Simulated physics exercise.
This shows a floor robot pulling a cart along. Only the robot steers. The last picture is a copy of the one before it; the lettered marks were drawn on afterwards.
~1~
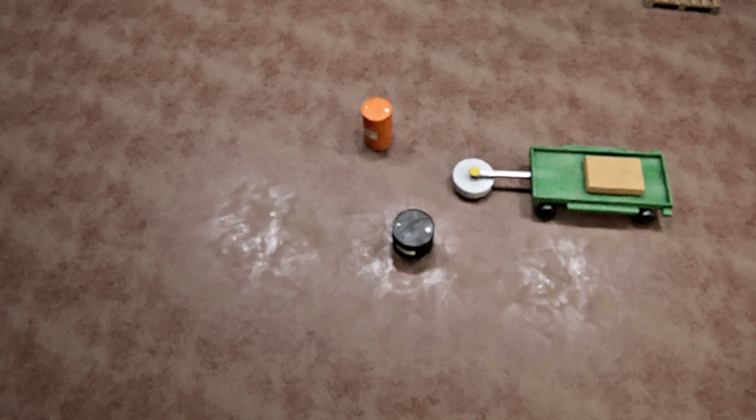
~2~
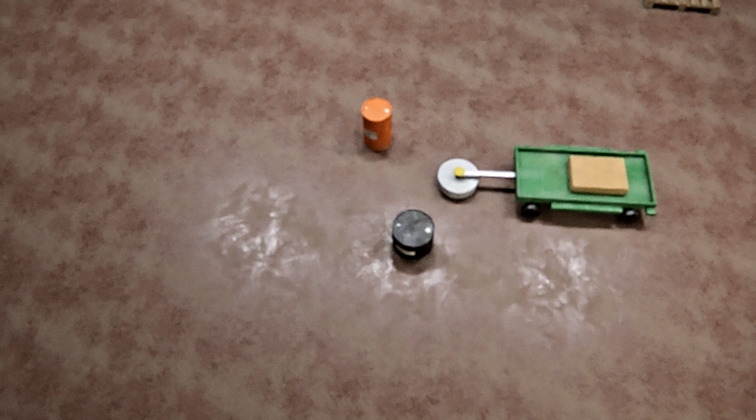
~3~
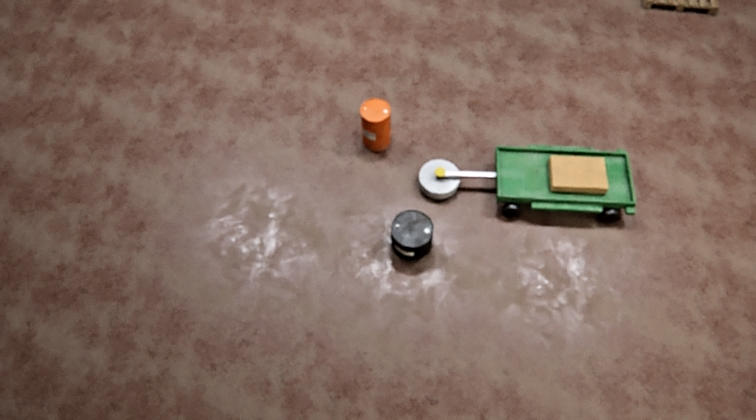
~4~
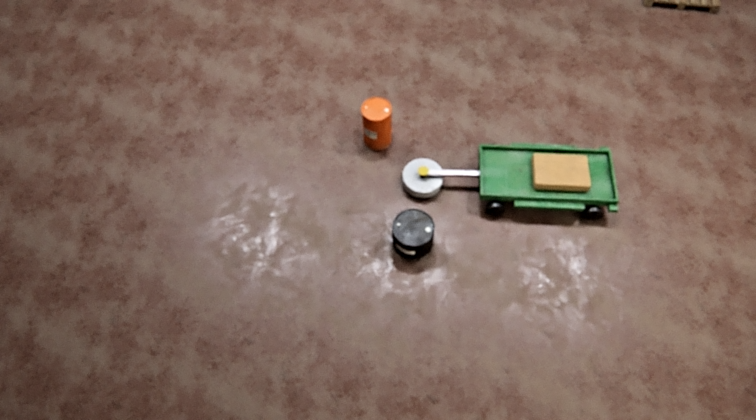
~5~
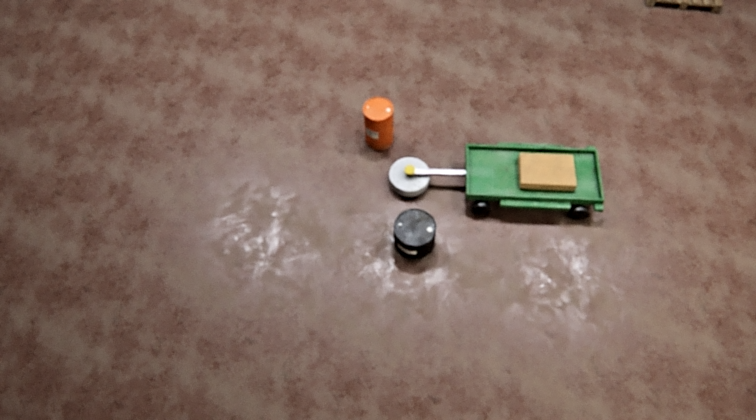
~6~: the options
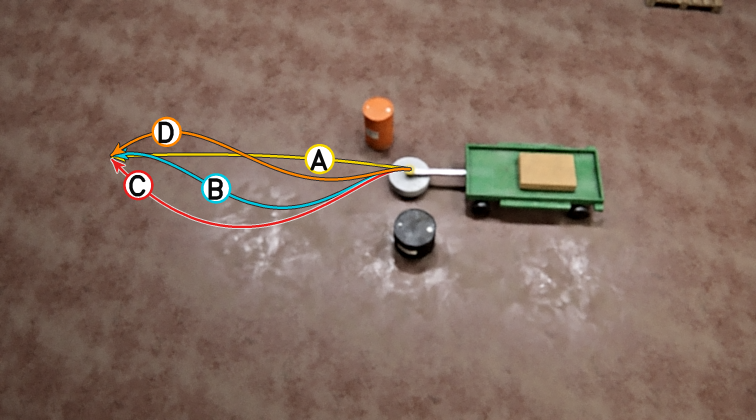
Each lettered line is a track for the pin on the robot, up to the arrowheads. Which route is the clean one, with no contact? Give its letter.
Everything gets past on D.
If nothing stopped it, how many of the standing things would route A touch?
One.
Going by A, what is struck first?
It meets the orange drum.
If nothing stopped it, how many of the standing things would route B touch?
It touches one.
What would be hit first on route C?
The black tub.
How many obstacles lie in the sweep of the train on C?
One.
On the marked copy, A from (410, 169) via (260, 156) to (112, 157); B from (410, 169) via (249, 202) to (115, 155); C from (410, 169) via (250, 227) to (112, 160); D from (410, 169) via (250, 158) to (112, 155).
Following D. Soon after the start, robot (296, 180), cart (415, 175).
Later, robot (202, 142), cart (307, 162).
In the end, robot (114, 163), cart (226, 150); nothing has been touched.
As for the rest, A meets the orange drum; B meets the black tub; C meets the black tub.
